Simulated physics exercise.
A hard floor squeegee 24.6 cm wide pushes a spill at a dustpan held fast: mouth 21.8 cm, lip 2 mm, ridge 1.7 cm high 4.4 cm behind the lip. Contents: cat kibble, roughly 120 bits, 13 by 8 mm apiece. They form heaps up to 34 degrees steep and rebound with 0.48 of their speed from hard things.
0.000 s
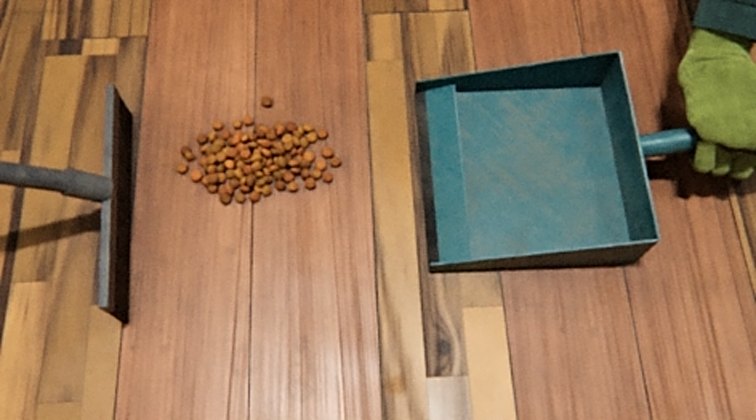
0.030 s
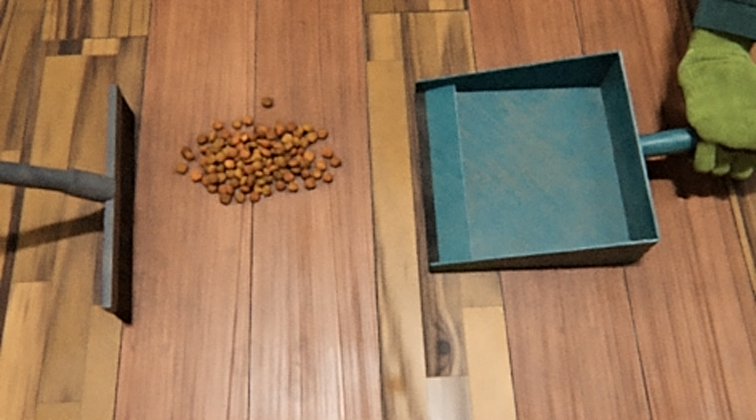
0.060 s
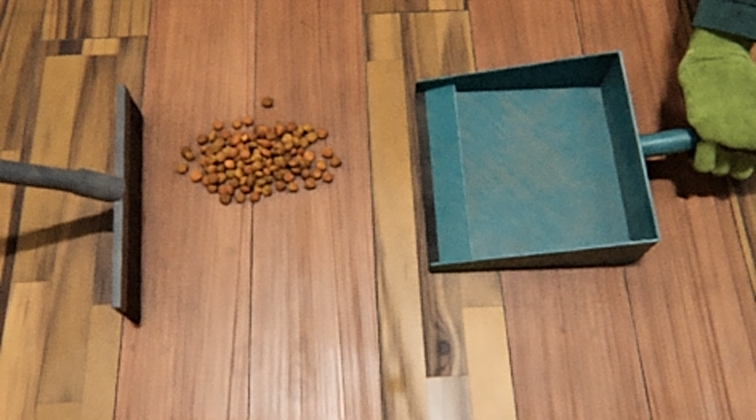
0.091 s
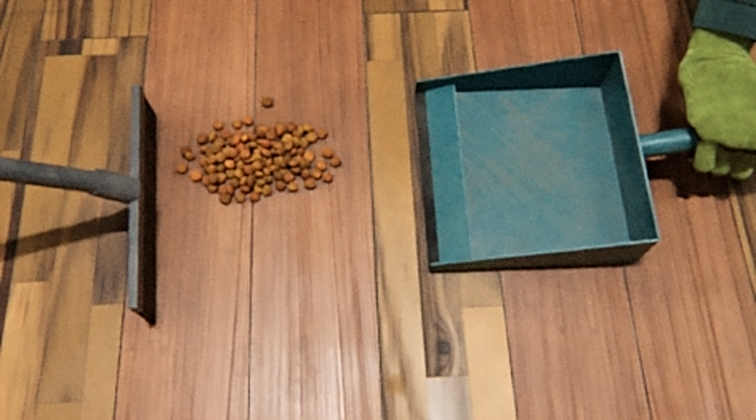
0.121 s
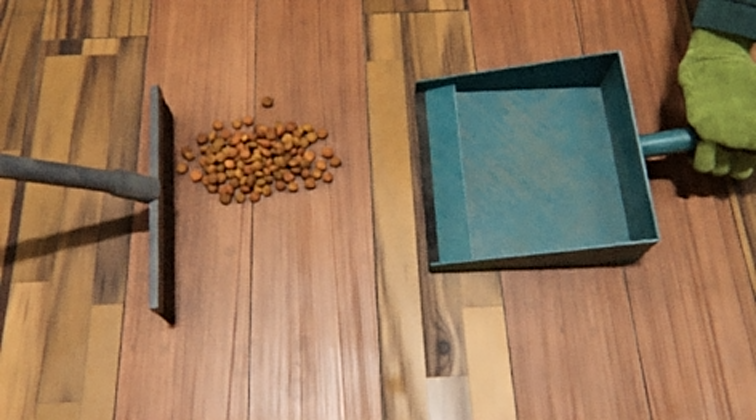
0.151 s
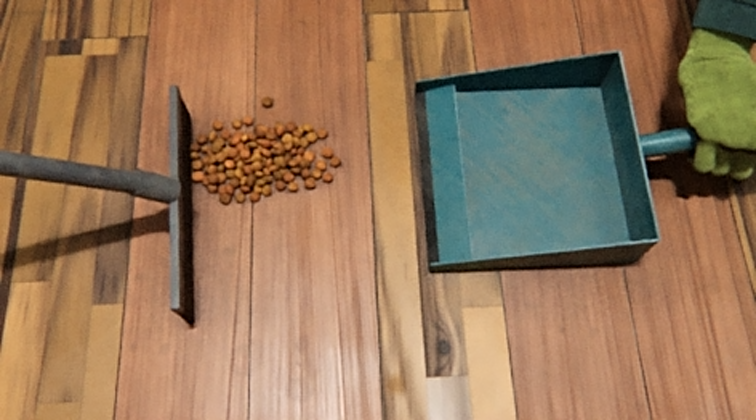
A squeegee sliding right across a wooden floor, meeting the edge of a kibble pile while a green-gloved hand holds a teal dustpan.
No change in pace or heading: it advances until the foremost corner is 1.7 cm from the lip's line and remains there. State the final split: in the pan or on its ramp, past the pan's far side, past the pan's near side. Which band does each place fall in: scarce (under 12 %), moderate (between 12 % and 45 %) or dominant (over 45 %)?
At the end, pan: A medium share; far side: A low share; near side: A low share.
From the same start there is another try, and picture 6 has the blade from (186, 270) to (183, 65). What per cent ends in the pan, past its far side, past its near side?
Final per cent - pan 30, far 35, near 0.
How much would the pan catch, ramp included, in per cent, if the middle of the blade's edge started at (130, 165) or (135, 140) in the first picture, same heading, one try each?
Roughly 40 % and 40 %.
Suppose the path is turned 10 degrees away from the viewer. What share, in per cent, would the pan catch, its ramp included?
Result: Close to 35 %, ramp counted.
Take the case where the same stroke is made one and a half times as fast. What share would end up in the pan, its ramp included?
About 40 %.
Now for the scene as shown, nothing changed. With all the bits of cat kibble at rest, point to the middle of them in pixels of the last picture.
In the last view, approximately (414, 157).
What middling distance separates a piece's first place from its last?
That distance is close to 18 cm.
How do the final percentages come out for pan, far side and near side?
Final, in %: Pan 30, far side 5, near side 0.
After 0.33 s, middle of the blade 14 cm from the lip; 0 % over the lip, far side 0 %, near side 0 %.
Then, at 0.45 s, middle of the blade 6 cm from the lip; 0 % over the lip, far side 5 %, near side 0 %.
Then, at 0.70 s, middle of the blade 2 cm from the lip; 30 % over the lip, far side 5 %, near side 0 %.
In the end, at 1.2 s, pan 30 %, far side 5 %, near side 0 %, in front of the lip or behind the blade 65 %.
